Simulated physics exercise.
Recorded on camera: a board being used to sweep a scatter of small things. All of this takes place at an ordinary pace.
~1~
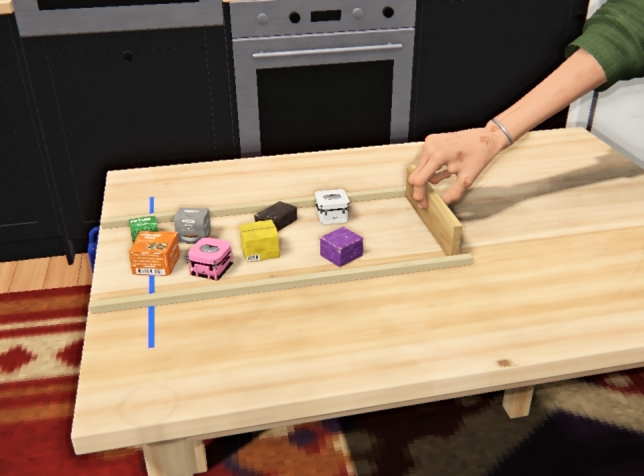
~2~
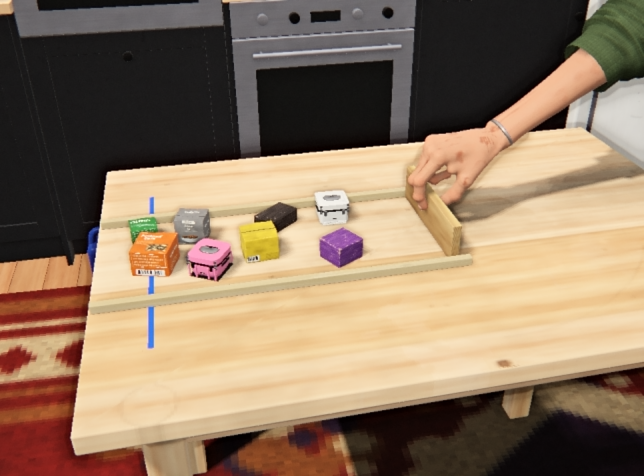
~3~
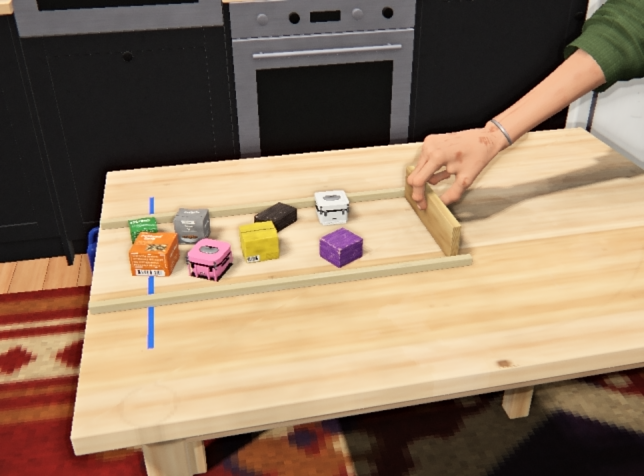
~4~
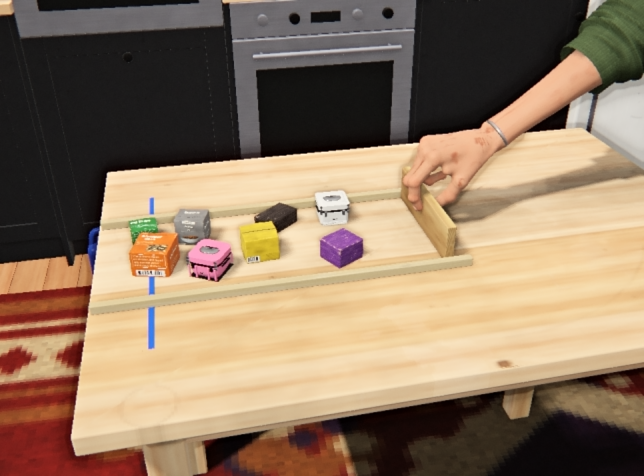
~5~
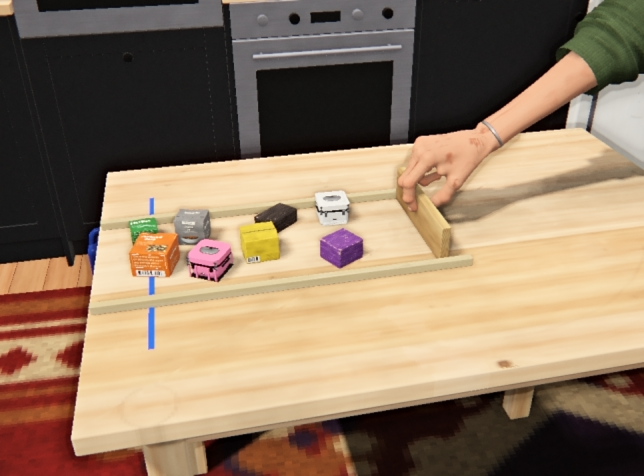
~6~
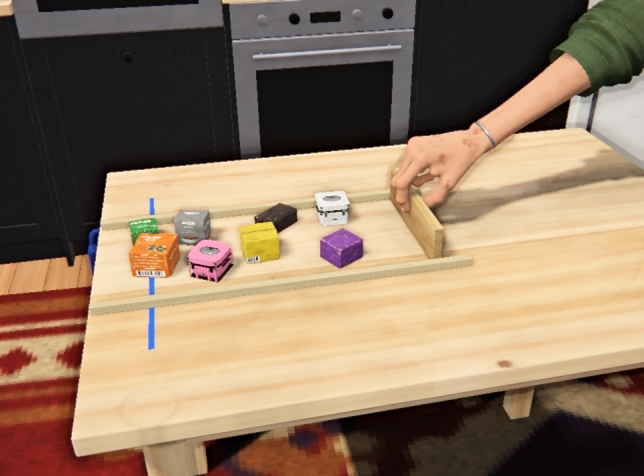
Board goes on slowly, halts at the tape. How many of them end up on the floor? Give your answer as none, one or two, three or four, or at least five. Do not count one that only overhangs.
The count is three or four.
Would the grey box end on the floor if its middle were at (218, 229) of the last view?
In the end the grey box ends up off.
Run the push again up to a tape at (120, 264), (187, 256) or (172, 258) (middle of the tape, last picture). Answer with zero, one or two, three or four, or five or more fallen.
So, one after another, I'd give five or over; 1 or 2; just one or two.
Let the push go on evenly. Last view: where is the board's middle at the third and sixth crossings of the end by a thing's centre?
Pixels, in order: Around (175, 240), around (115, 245).
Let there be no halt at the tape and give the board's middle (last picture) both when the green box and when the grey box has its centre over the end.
The middle is at (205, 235) when it's the green box, and at (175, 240) when it's the grey box.
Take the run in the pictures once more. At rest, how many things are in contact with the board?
That makes 2.
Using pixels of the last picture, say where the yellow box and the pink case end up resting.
First: About (118, 251); second: About (96, 280).
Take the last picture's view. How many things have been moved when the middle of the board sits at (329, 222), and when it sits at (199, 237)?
One spot: 3. Other spot: 8.
Soon after, none off yet; green box at rest near (144, 232); orange box at rest near (155, 255); grey box at rest near (193, 227).
After that, none off yet; green box displaced a little near (131, 233); orange box moving near (147, 256); grey box displaced about its own width near (160, 231).
In the end, the number that fall off is three or four; gone, grey box, orange box and green box.
